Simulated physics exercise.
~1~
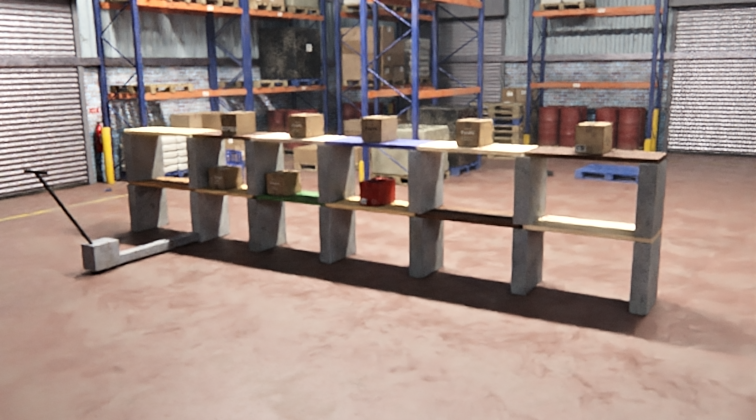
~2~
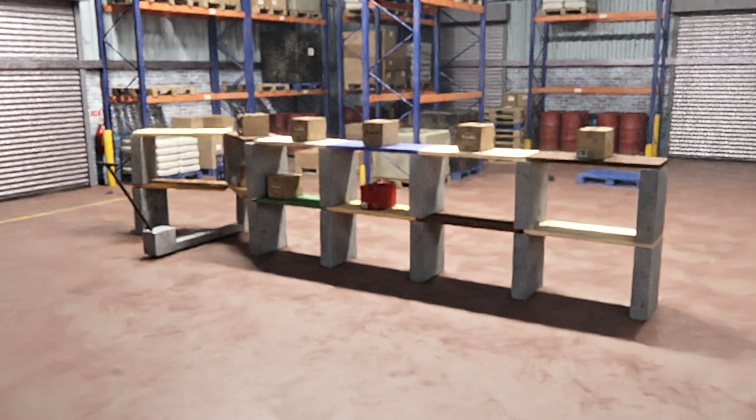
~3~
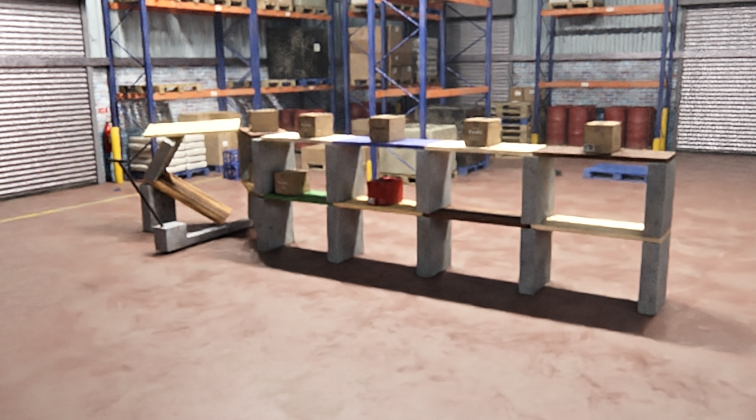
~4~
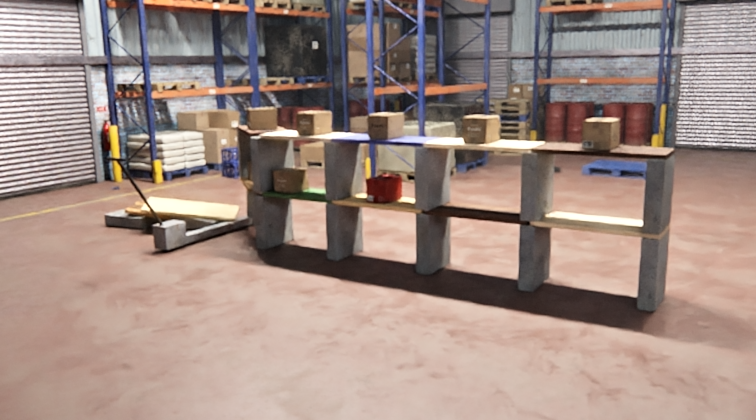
A low jack slid right into the foot of an upright at the left end of a makeshift two-tier shelf in a warehouse, and that end tilted and collapsed, leaving the rest standing with its green board, blue board and red carton still in place.
